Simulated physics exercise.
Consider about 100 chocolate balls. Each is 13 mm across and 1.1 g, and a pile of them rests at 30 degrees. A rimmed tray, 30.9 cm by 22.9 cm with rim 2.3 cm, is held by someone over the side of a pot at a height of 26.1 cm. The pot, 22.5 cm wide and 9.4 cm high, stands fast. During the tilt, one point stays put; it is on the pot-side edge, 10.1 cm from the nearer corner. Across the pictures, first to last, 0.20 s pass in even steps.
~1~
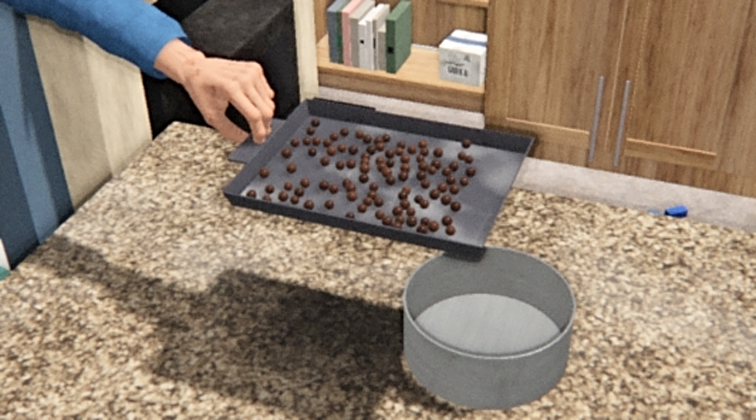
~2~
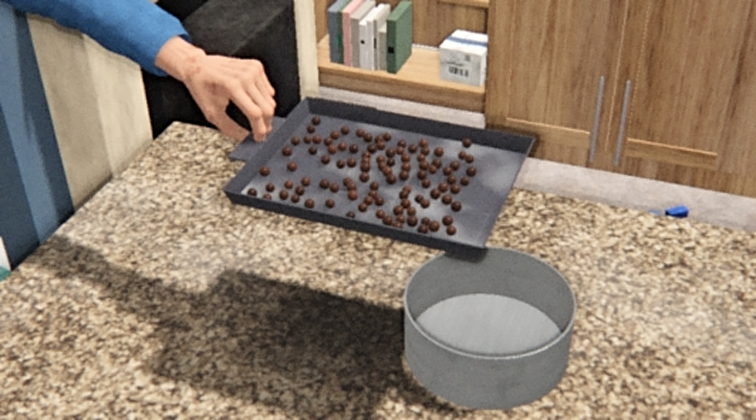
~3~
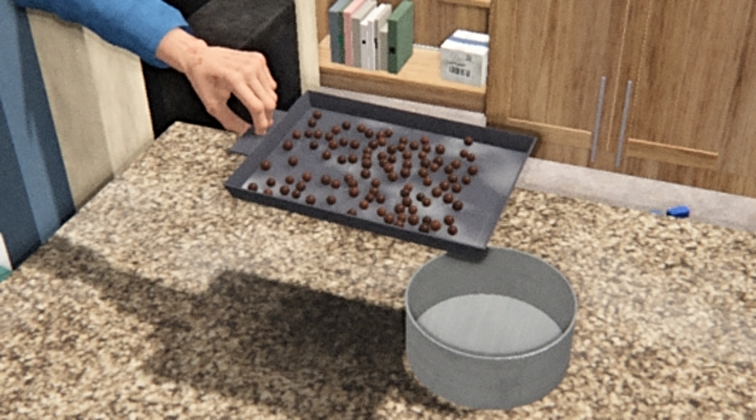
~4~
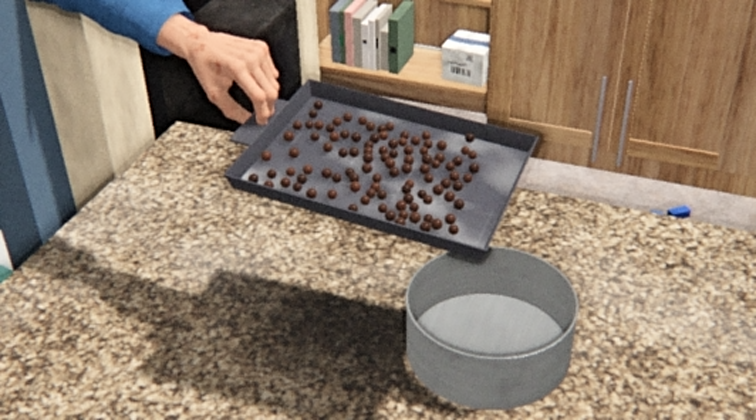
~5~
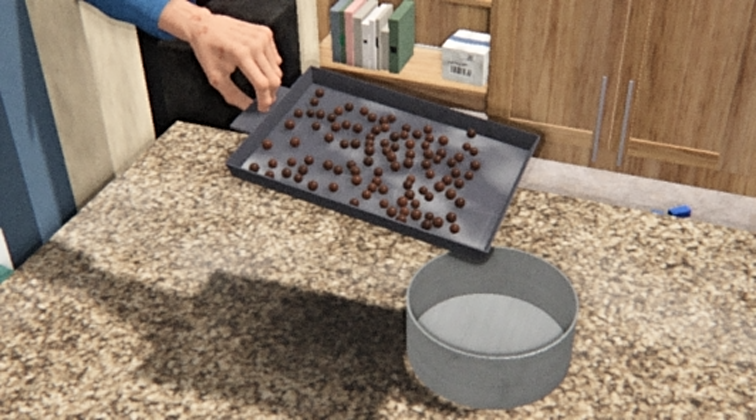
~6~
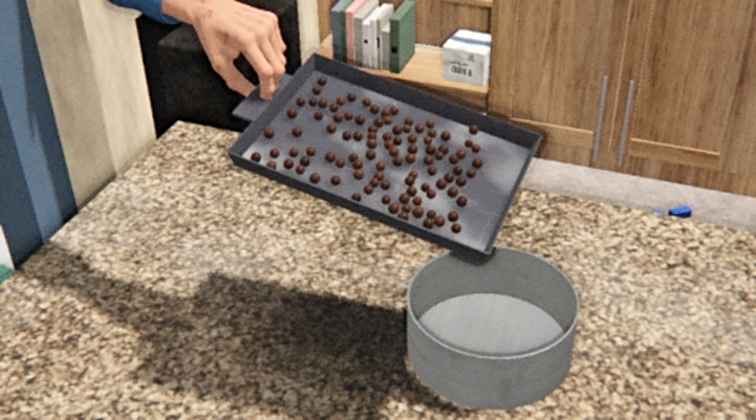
A dark rimmed tray of small brown balls tilting gradually as a hand raises its left end beside a round grey pot.
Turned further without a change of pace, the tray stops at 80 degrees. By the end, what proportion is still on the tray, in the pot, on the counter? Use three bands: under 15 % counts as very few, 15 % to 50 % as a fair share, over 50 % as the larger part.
Tray: Very few; pot: A fair share; counter: The larger part.
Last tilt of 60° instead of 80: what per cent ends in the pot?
In that case some 5 per cent.
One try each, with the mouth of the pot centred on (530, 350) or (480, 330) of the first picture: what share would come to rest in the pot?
Try one: ~ 100 %; try two: ~ 85 %.
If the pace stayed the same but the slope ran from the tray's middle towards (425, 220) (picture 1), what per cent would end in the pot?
About 10 per cent.
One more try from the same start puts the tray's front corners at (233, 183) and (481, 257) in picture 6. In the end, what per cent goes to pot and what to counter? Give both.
Pot 25, counter 75.
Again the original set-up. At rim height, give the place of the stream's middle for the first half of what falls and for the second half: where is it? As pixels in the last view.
First near (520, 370), then at (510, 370).
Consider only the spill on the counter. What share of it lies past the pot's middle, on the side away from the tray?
Estimate: Roughly 90 per cent of the pieces.
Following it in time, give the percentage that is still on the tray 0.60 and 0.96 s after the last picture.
In turn: 85, 35.
Then, 0.36 s after the last picture, tilt 45 degrees; the tray holds 100 %, the pot 0 %.
Then, 0.60 s after the last picture, tilt 67 degrees; the tray holds 85 %, the pot 0 %.
Then, 0.96 s after the last picture, tilt 80 degrees; the tray holds 35 %, the pot 15 %.
In the end, tray 0 %, pot 35 %, counter 65 %.
